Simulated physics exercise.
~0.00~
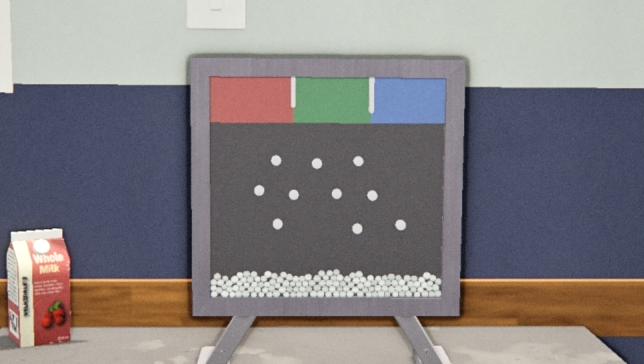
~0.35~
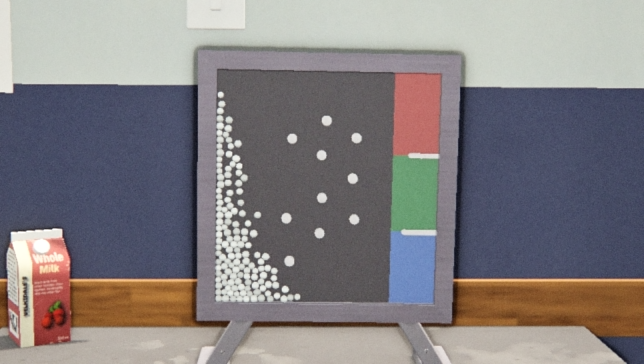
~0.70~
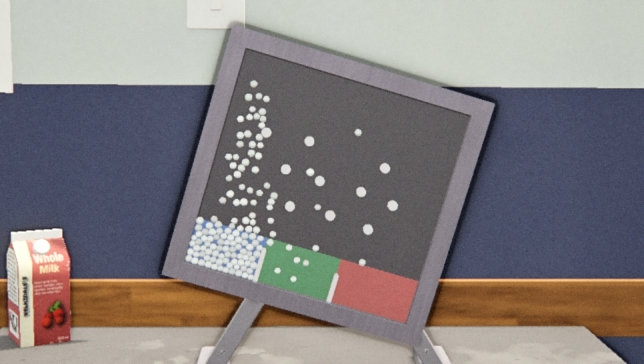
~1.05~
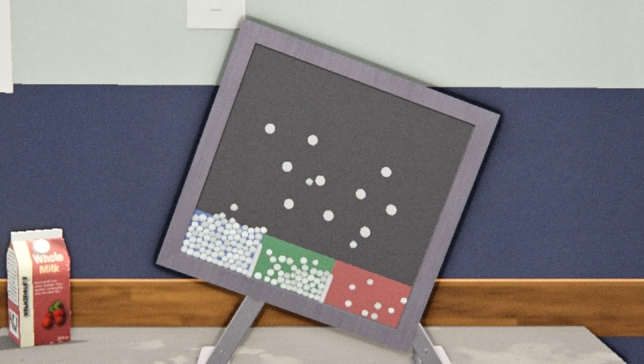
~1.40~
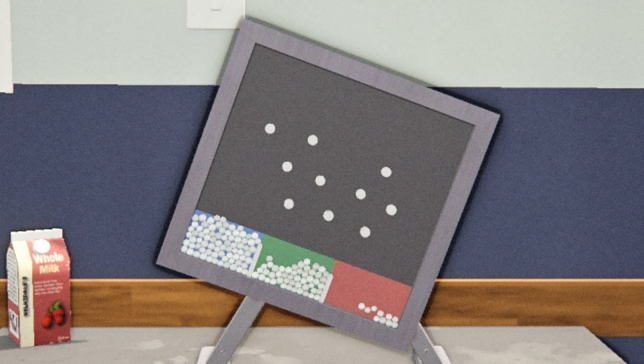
An upright square box of white beads rotates clockwise past upside down, the beads sliding down its side and spilling among the pegs into coloured pockets, and it stops tilted, with most beads in blue, fewer in green and a small cluster in red.
